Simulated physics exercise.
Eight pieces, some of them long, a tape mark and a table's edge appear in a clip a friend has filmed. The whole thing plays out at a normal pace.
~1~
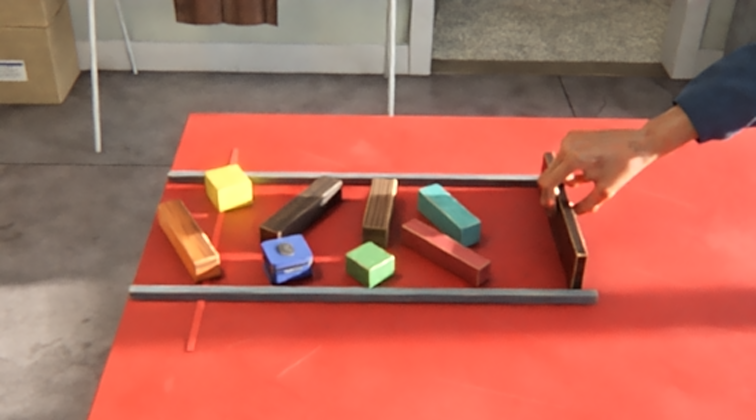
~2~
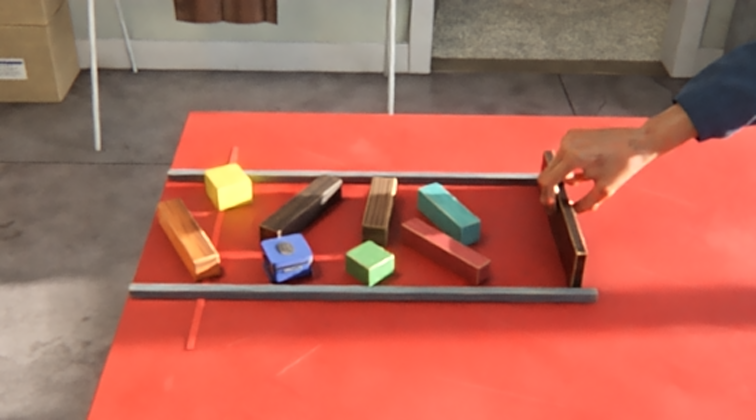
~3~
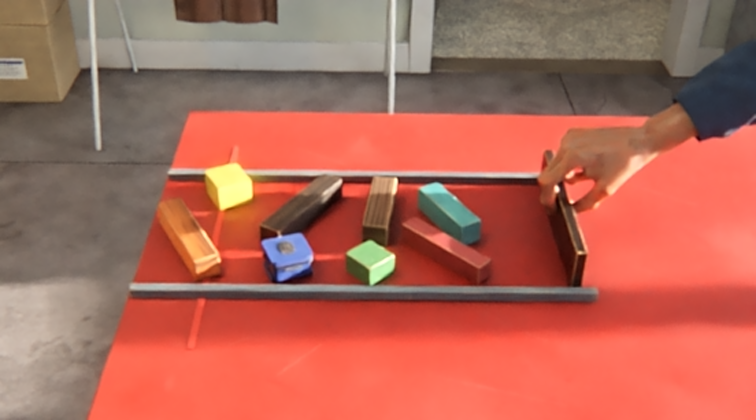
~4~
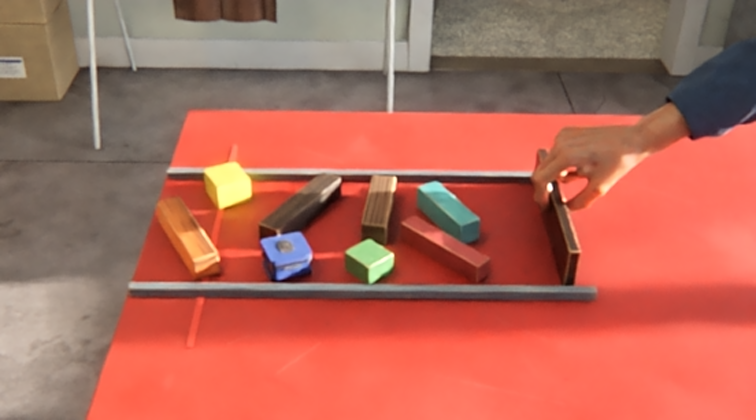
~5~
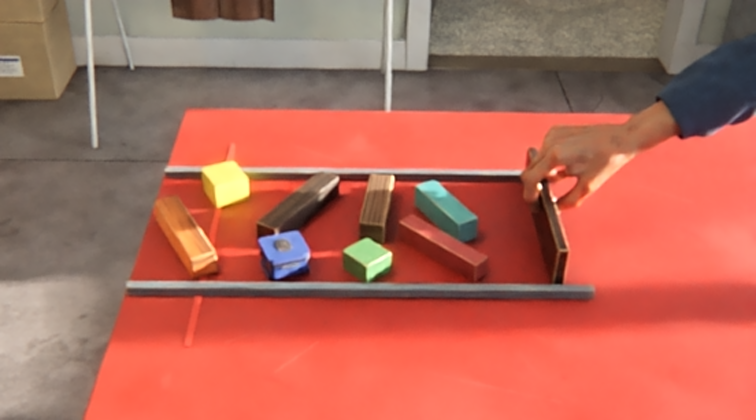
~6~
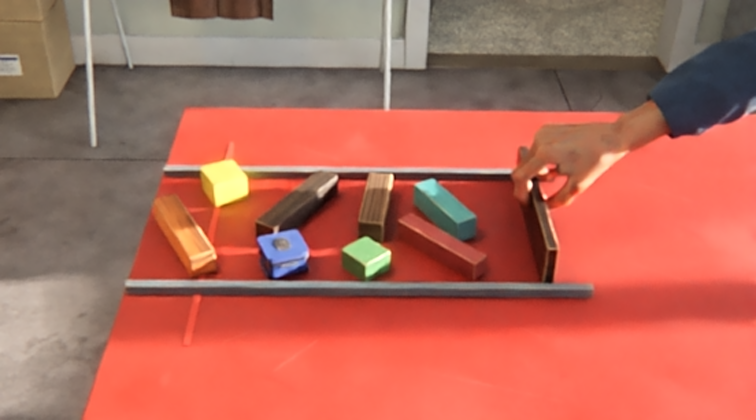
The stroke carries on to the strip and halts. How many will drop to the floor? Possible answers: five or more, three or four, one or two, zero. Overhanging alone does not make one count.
Three or four of them.
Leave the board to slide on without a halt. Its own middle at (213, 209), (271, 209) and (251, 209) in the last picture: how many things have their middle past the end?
In order: 4, 0, 1.
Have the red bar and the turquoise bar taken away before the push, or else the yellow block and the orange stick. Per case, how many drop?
I'd say 1 the first time and 2 the second time.
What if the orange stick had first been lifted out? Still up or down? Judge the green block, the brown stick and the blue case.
I'd say the green block stays where it is, the brown stick stays where it is, and the blue case ends up down.
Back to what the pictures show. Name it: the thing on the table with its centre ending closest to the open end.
It would be the brown stick.
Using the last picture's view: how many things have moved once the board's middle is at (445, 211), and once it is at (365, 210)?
Well, it's 2 at the first one and 6 at the second.
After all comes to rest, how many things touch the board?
2 of them.
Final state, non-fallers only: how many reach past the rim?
You'd get 1.
Soon after, none off yet; orange stick at rest near (184, 234); yellow block at rest near (224, 183); blue case at rest near (283, 255).
After that, none off yet; orange stick moving near (175, 235); yellow block displaced a little near (213, 182); blue case displaced about its own width near (219, 261).
In the end, the number that fall off is three or four; gone, black bar, blue case, yellow block and orange stick.
